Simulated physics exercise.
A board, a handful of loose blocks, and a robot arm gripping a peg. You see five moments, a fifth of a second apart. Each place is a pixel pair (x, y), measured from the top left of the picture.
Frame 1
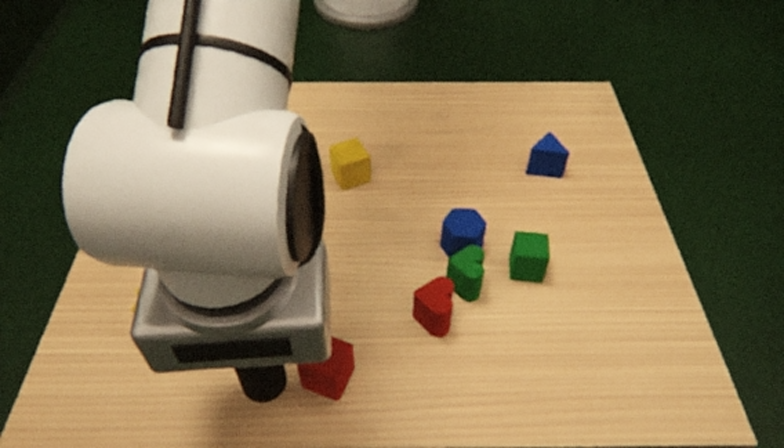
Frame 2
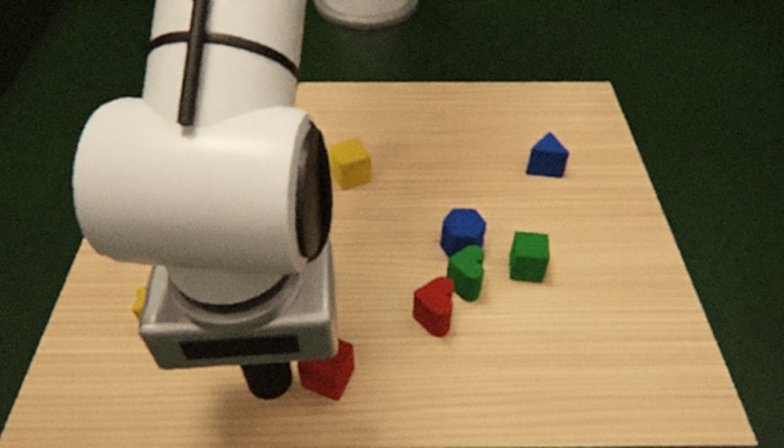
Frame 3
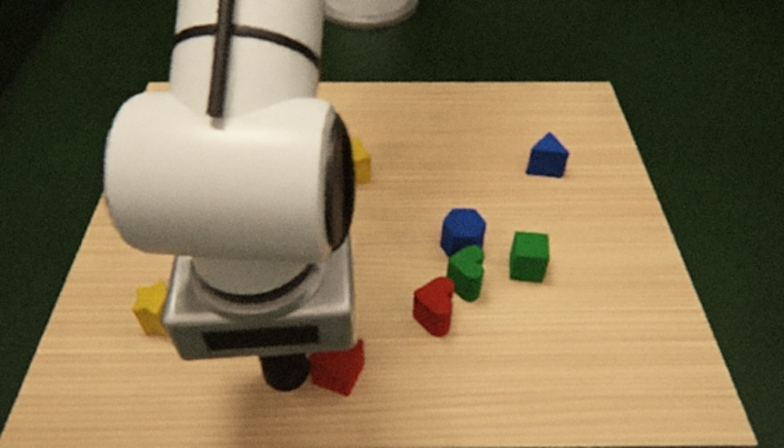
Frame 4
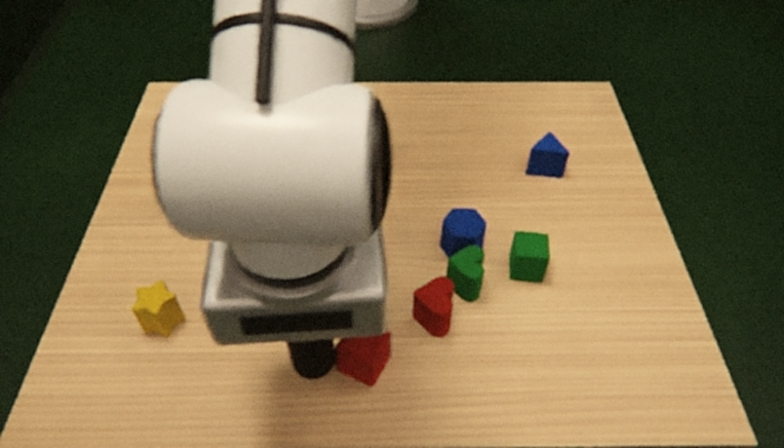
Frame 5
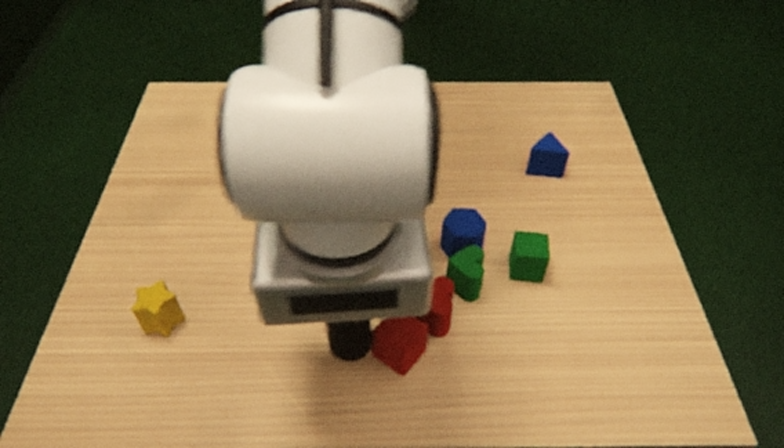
On a light wooden table, a white robot arm holds a dark peg beside a red block near the front edge, with other colored blocks scattered around. The arm moves right, uncovering a yellow star, then pushes the red block rightward and slightly back, close to the red heart.
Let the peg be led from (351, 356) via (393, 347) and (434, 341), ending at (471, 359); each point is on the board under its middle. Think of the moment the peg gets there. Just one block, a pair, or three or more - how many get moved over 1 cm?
Two get moved.
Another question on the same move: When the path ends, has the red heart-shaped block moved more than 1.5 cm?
Yes.
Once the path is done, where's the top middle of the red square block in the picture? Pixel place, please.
I'd place it at (517, 327), taking the centre of its top.
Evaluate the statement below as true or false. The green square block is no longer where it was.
Answer: False.
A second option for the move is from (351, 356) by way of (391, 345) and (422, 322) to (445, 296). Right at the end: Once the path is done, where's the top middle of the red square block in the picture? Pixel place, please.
The top centre is at (467, 318).
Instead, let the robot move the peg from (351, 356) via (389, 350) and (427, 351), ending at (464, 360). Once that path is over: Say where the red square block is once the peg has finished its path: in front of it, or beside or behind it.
It is still in front.
On the path given first. One third of the way, peg (394, 333); red square block (445, 324); red heart-shaped block (451, 287), turned 35° anticlockwise.
Two thirds of the way, peg (437, 327); red square block (486, 324), turned 30° clockwise; red heart-shaped block (456, 285), turned 45° anticlockwise.
At the end, peg (474, 345); red square block (517, 327), turned 45° clockwise; red heart-shaped block (456, 285), turned 45° anticlockwise; green heart-shaped block unmoved; green square block unmoved.
